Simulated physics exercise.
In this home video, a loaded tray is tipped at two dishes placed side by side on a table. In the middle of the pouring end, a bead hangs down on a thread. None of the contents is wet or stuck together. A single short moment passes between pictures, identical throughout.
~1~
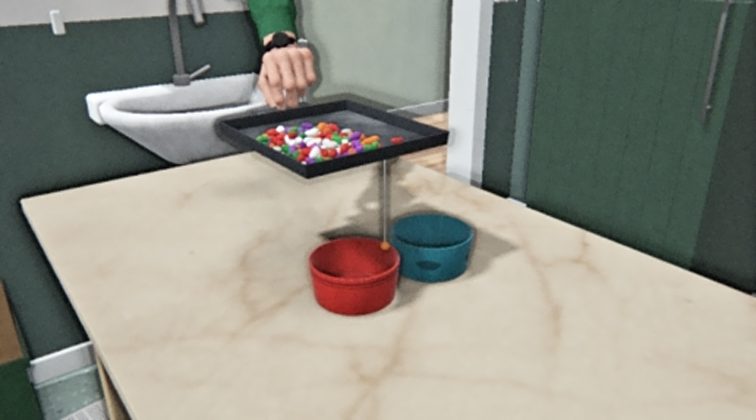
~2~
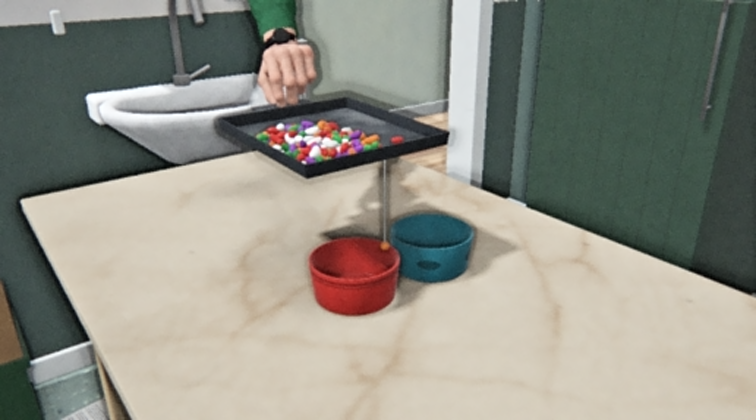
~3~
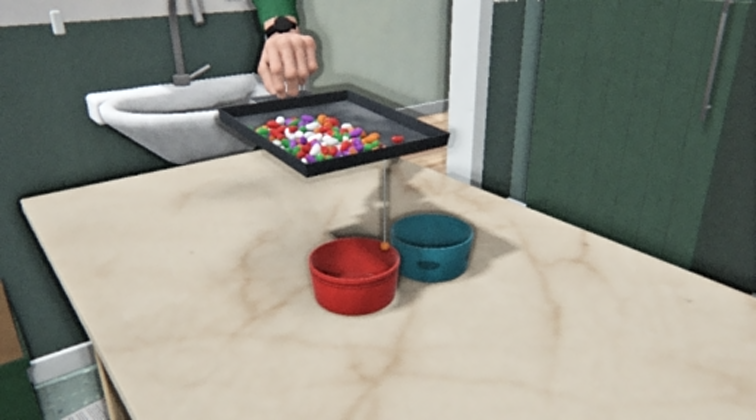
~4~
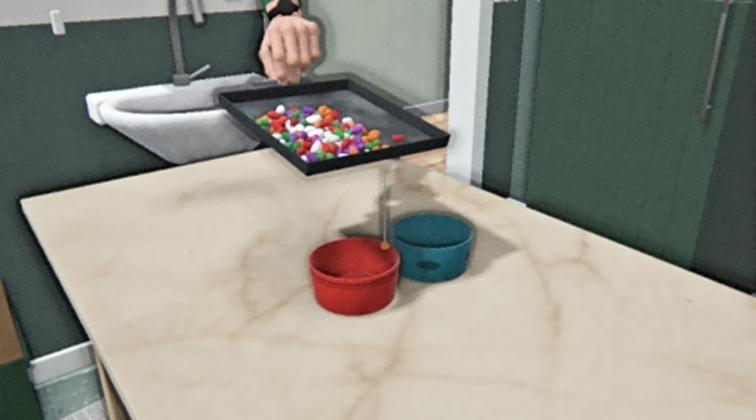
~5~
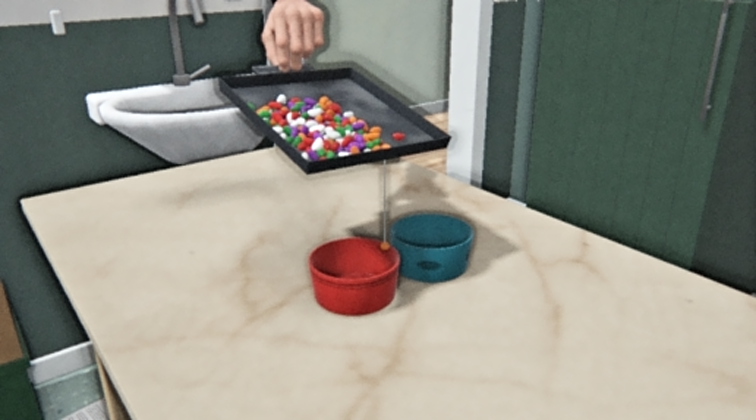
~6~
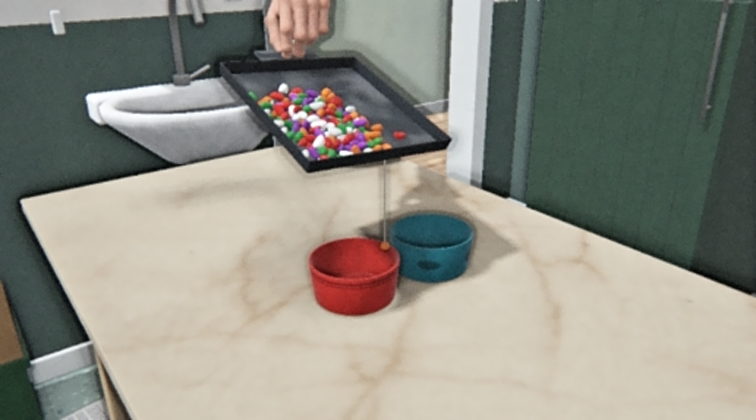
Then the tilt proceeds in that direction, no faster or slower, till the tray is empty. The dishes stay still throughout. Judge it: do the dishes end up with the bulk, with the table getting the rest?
No, the bulk goes on the table.
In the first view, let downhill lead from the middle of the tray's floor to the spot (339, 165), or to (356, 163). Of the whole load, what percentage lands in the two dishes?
So it's 20 percent with the first slope and 10 percent with the other.
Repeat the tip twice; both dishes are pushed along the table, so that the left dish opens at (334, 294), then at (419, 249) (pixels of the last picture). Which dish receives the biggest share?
Try 1: The dish to the right; try 2: The dish to the left.
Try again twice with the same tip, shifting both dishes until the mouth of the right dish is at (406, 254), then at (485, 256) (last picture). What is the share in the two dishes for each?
Trial 1 about 30 %, trial 2 about 70 %.
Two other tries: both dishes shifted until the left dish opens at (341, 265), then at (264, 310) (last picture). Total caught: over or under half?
Place 1: Lower than half; place 2: Lower than half.
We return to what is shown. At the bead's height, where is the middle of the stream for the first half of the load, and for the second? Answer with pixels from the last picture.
(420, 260) for the early half, (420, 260) for the late half.
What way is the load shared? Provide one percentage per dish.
Roughly: Left 0 %, right 10 %.
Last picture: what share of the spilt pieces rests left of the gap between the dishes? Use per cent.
It comes out at roughly 20 percent.
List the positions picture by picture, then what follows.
Corners of the pouring end near (306, 164) and (447, 131), level; middle of the load near (322, 144), jelly beans; left dish near (381, 291); right dish near (459, 260); bead on its thread near (385, 246), in the first frame.
Corners of the pouring end near (306, 164) and (448, 132), level; middle of the load near (322, 142), in the second frame.
Corners of the pouring end near (307, 163) and (448, 133), tipped barely, lowest at the right corner; middle of the load near (322, 139), in the third frame.
Corners of the pouring end near (308, 162) and (449, 134), tipped a little, lowest at the right corner; middle of the load near (323, 134), in the fourth frame.
Corners of the pouring end near (309, 161) and (450, 136), tipped a little, lowest at the right corner; middle of the load near (324, 129), in the fifth frame.
Corners of the pouring end near (310, 160) and (450, 138), tipped clearly, lowest at the right corner; middle of the load near (325, 124); left dish near (381, 291); right dish near (459, 260), in the sixth frame.
Shortly afterwards, tray tipped steeply; all but a few on the tray; a little in the air.
Next, tray tipped past a quarter turn; near two thirds on the tray; only a few in the right dish; near a quarter outside both; only a few in the air.
Some moments later, tray tipped past a quarter turn; only a few in the left dish; a little in the right dish; all but a few outside both.
In the end, tray tipped past a quarter turn; only a few in the left dish; a little in the right dish; all but a few outside both.
